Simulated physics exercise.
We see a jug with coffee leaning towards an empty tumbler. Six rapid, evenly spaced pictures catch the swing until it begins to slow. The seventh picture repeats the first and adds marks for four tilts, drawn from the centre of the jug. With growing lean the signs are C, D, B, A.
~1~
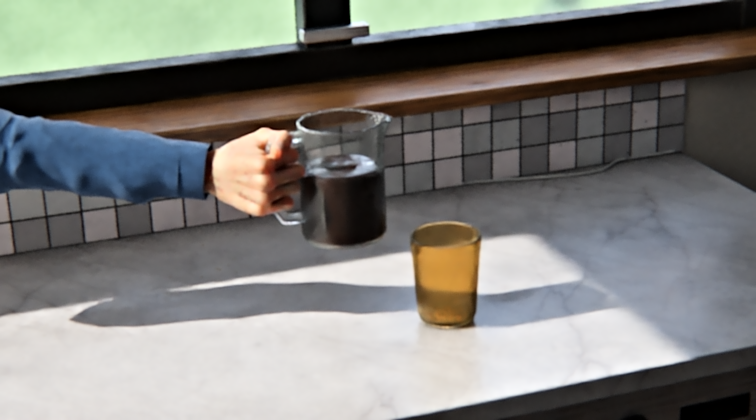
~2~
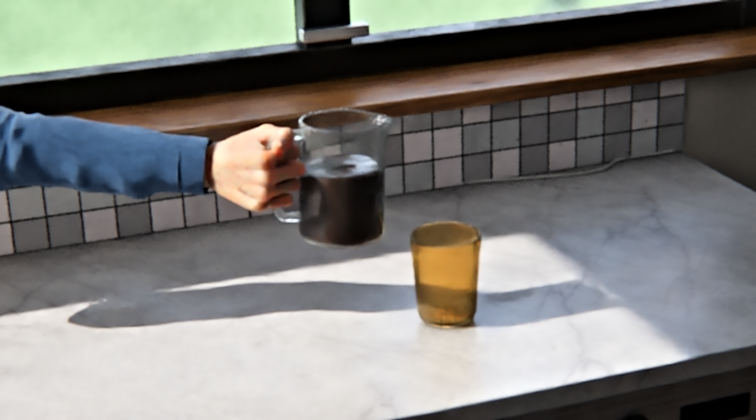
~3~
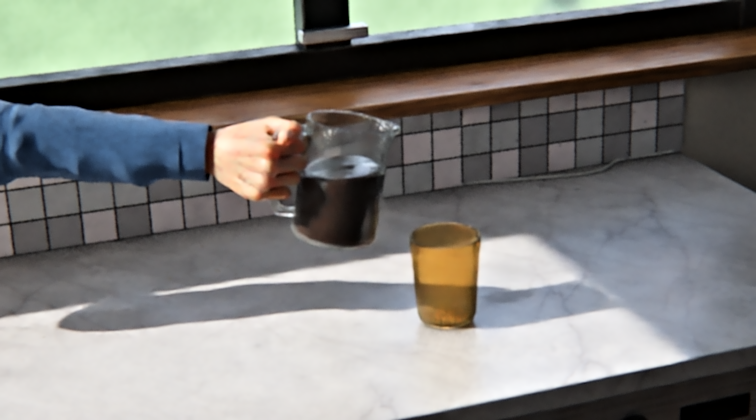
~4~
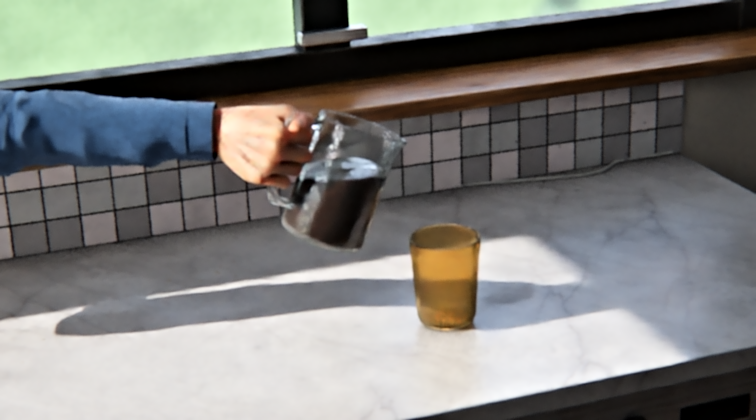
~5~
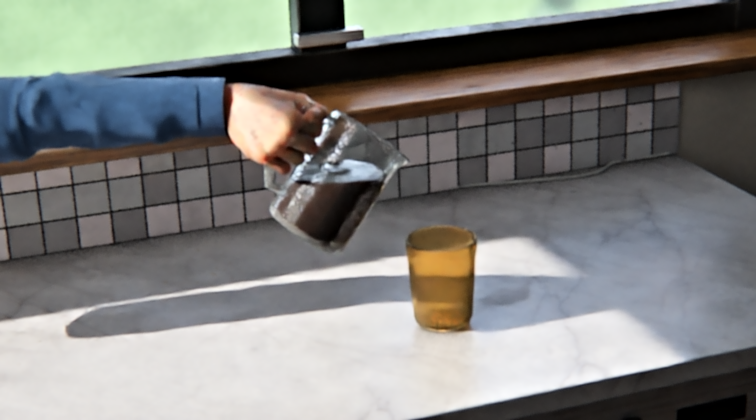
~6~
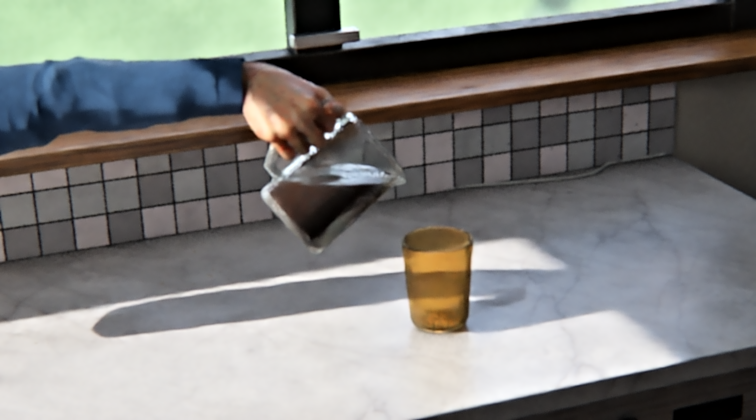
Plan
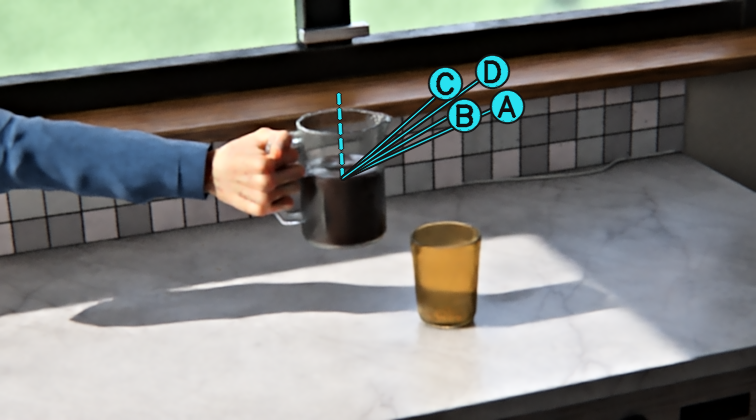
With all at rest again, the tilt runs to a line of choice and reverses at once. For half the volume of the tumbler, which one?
A.
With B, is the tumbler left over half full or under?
Under half.
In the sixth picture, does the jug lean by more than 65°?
No, it does not.
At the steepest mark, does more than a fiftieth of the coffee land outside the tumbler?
No.
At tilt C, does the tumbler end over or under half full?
Under half.
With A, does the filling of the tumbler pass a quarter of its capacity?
Yes, clearly.
In cyan, A at (490, 110); B at (446, 117); C at (434, 97); D at (477, 80).
Choosing A, the tumbler ends with about 49 % of what it can hold.
Choosing B, the tumbler ends with about 32 % of what it can hold.
Choosing C, the tumbler ends with about 8 % of what it can hold.
Choosing D, the tumbler ends with about 18 % of what it can hold.
